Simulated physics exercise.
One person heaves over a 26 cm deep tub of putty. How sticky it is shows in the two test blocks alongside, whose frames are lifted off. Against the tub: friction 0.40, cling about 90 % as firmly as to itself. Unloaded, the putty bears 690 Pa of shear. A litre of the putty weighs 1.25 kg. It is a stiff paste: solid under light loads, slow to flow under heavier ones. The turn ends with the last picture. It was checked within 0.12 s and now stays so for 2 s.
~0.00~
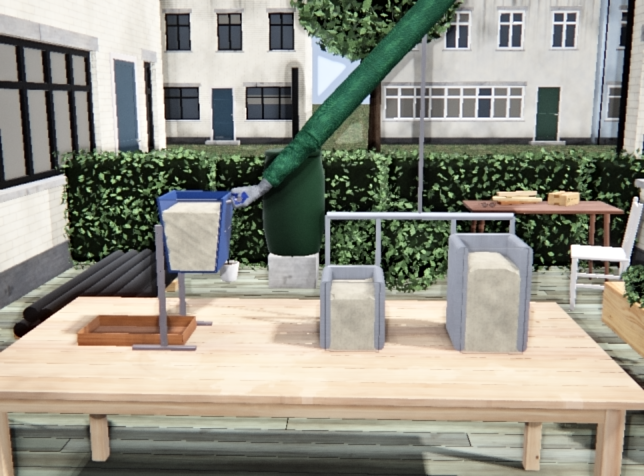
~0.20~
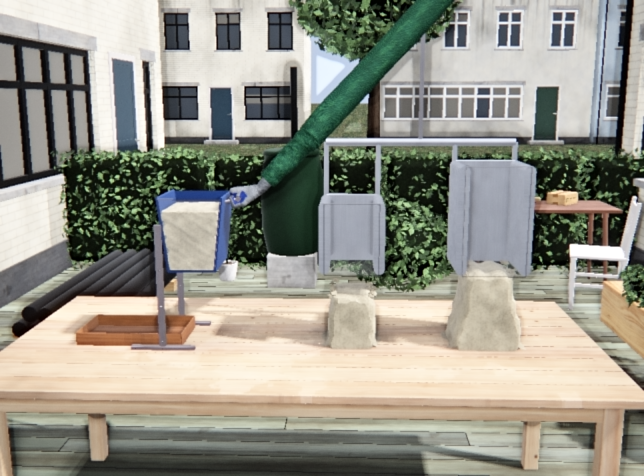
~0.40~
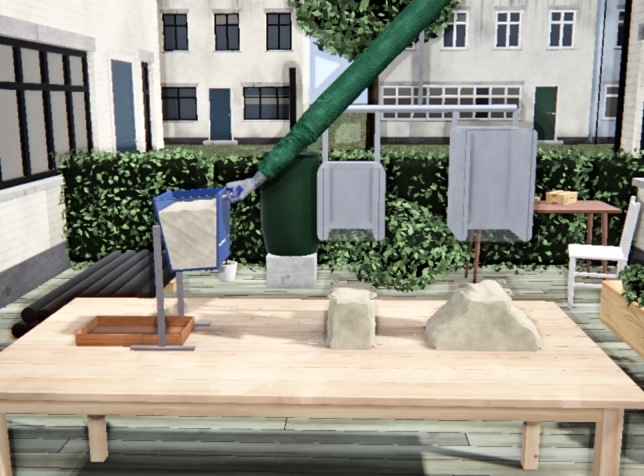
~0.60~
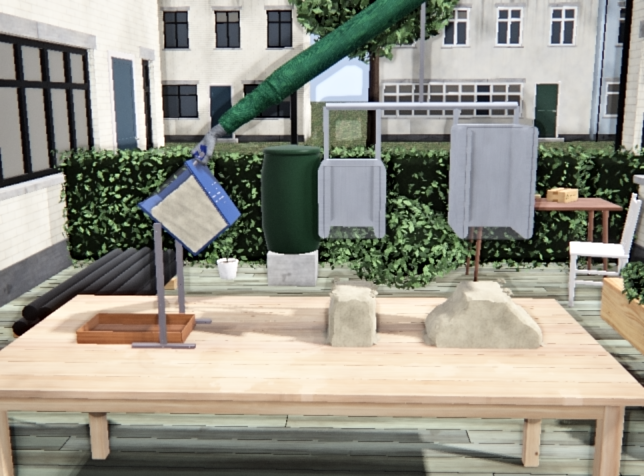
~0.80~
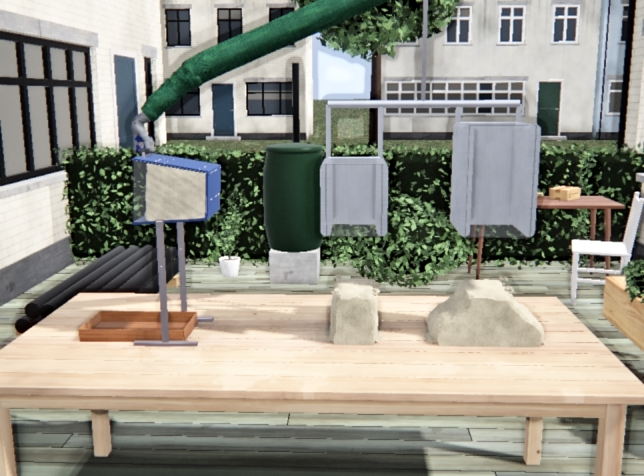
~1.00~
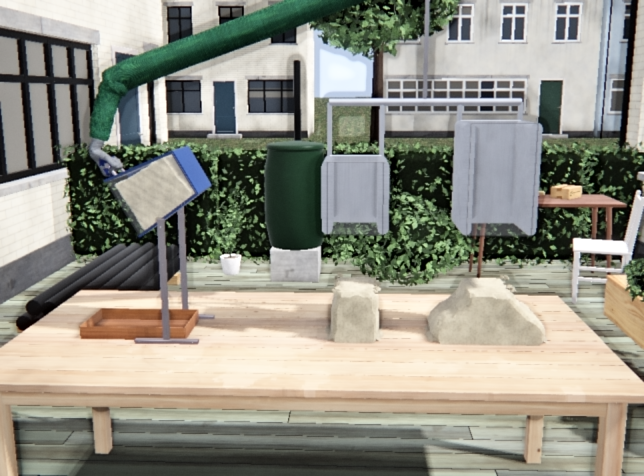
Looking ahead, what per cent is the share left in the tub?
About 0 %.
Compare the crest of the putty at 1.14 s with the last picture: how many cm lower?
Some 7 cm.
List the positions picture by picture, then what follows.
Handle-side rim at (221, 200), tilt 0 degrees; top of the putty at (197, 212); blocks stand 21 cm, 33 cm (left to right), in the first picture.
Handle-side rim at (219, 199), tilt 0 degrees; top of the putty at (195, 211); blocks stand 21 cm, 29 cm (left to right), in the second picture.
Handle-side rim at (216, 195), tilt 5 degrees; top of the putty at (210, 208); blocks stand 21 cm, 22 cm (left to right), in the third picture.
Handle-side rim at (184, 164), tilt 41 degrees; top of the putty at (189, 178); blocks stand 20 cm, 21 cm (left to right), in the fourth picture.
Handle-side rim at (133, 161), tilt 87 degrees; top of the putty at (151, 165); blocks stand 20 cm, 21 cm (left to right), in the fifth picture.
Handle-side rim at (106, 182), tilt 119 degrees; top of the putty at (165, 159); blocks stand 20 cm, 21 cm (left to right), in the sixth picture.
After 1.14 s, the tub is at 119 degrees and holds 69 %.
After 1.31 s, the tub is at 119 degrees and holds 0 %.
After 1.48 s, the tub is at 119 degrees and holds 0 %.
After 1.65 s, the tub is at 119 degrees and holds 0 %.
After 3.00 s, at the end, the tub is at 119 degrees and holds 0 %.
